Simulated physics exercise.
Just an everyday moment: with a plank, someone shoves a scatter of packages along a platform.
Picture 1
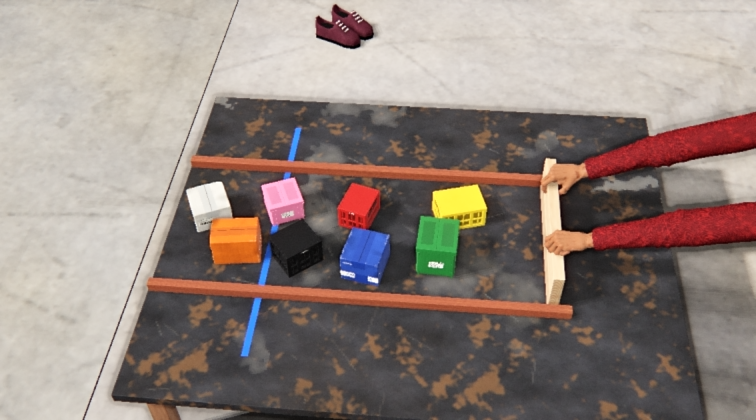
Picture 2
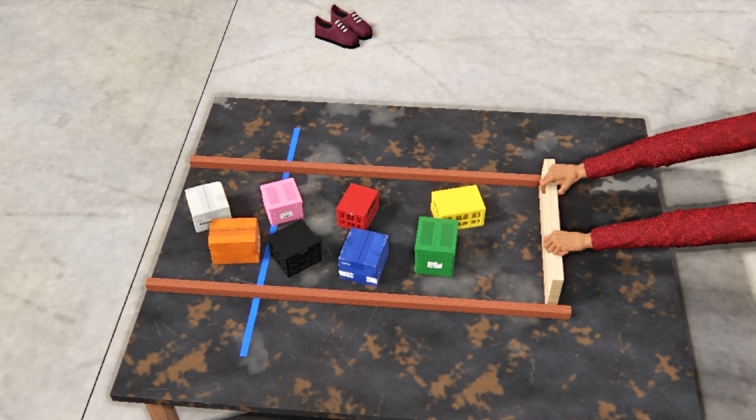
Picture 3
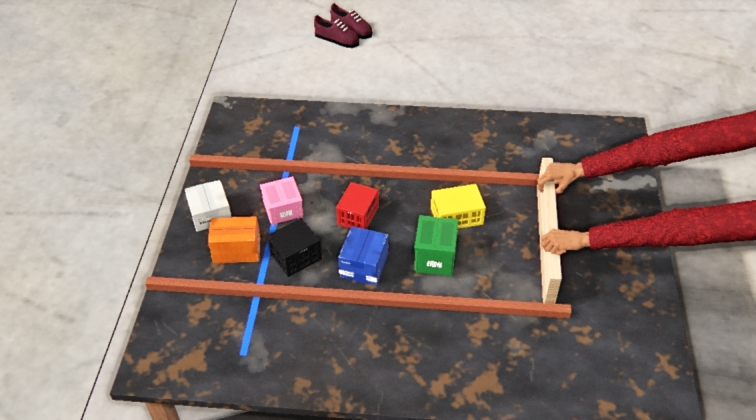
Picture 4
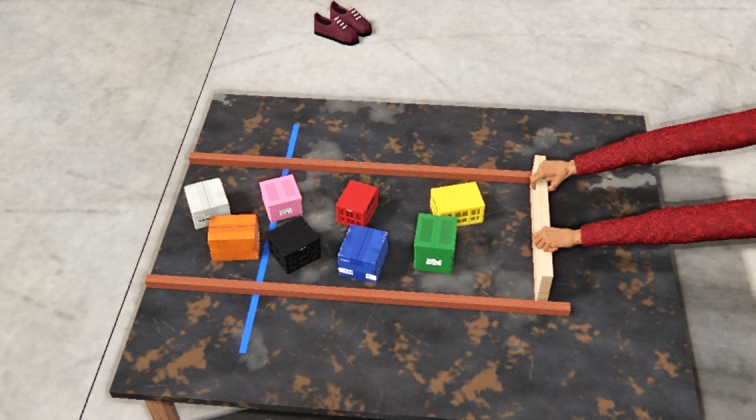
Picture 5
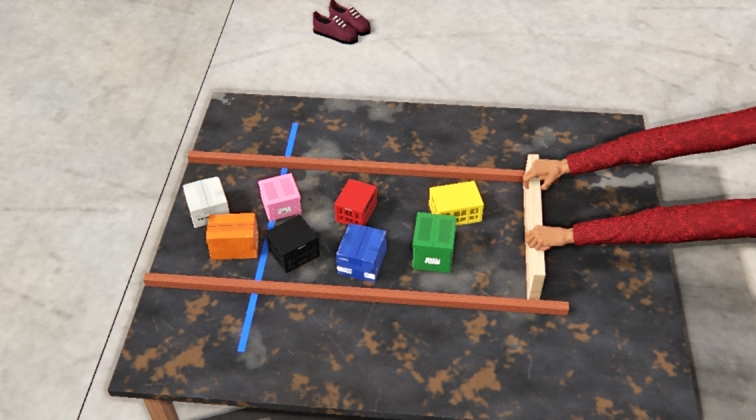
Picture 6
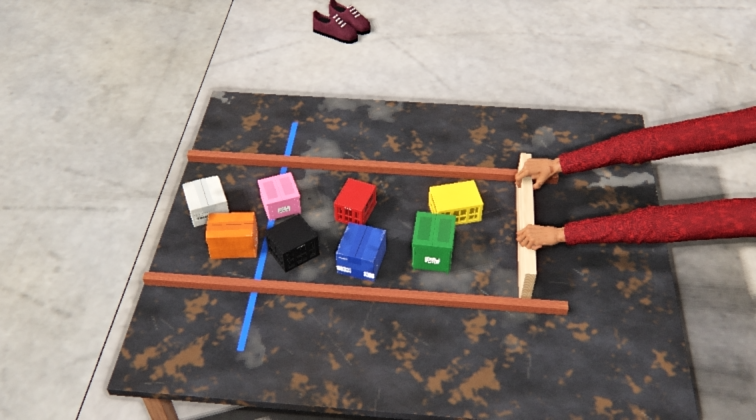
Two hands in red sleeves slide a pale wooden plank a short way left between two reddish-brown rails, not touching any box, while the view stays almost still. The dark, rust-blotched tabletop is seen from above on a grey concrete floor, maroon shoes beyond it. White, orange, pink and black boxes sit unmoving near a blue line at left, with red, blue, green and yellow ones rightward.
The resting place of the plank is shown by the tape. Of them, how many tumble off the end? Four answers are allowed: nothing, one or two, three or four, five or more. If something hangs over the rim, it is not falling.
The ones going over the edge come to a single one or a pair, I'd say.
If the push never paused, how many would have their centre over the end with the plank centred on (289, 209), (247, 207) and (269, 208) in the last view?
Middles past end - pos 1: 2, pos 2: 4, pos 3: 2.
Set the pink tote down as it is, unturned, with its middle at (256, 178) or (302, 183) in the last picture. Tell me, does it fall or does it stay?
First place: It is not lost; second place: It is not lost.
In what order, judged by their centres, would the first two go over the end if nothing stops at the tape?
Orange box, then white parcel.
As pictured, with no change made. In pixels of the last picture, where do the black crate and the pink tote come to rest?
Result: One at about (171, 226), the other at about (183, 193).
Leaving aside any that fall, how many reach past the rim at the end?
My count gives 2.
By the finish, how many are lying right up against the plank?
Contact count: 2.
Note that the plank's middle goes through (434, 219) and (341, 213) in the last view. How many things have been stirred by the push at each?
2 by the first point, 7 by the second.
A little later, none off yet; white parcel at rest near (206, 201); orange box at rest near (233, 236); pink tote at rest near (280, 197).
Next, none off yet; white parcel at rest near (206, 201); orange box shifted a little near (224, 234); pink tote at rest near (280, 197).
Later still, none off yet; white parcel shifted a little near (193, 201); orange box shifted about its own width near (175, 228); pink tote shifted about its own width near (228, 195).
When it is over, the number that fall off is one or two; down, orange box and white parcel.
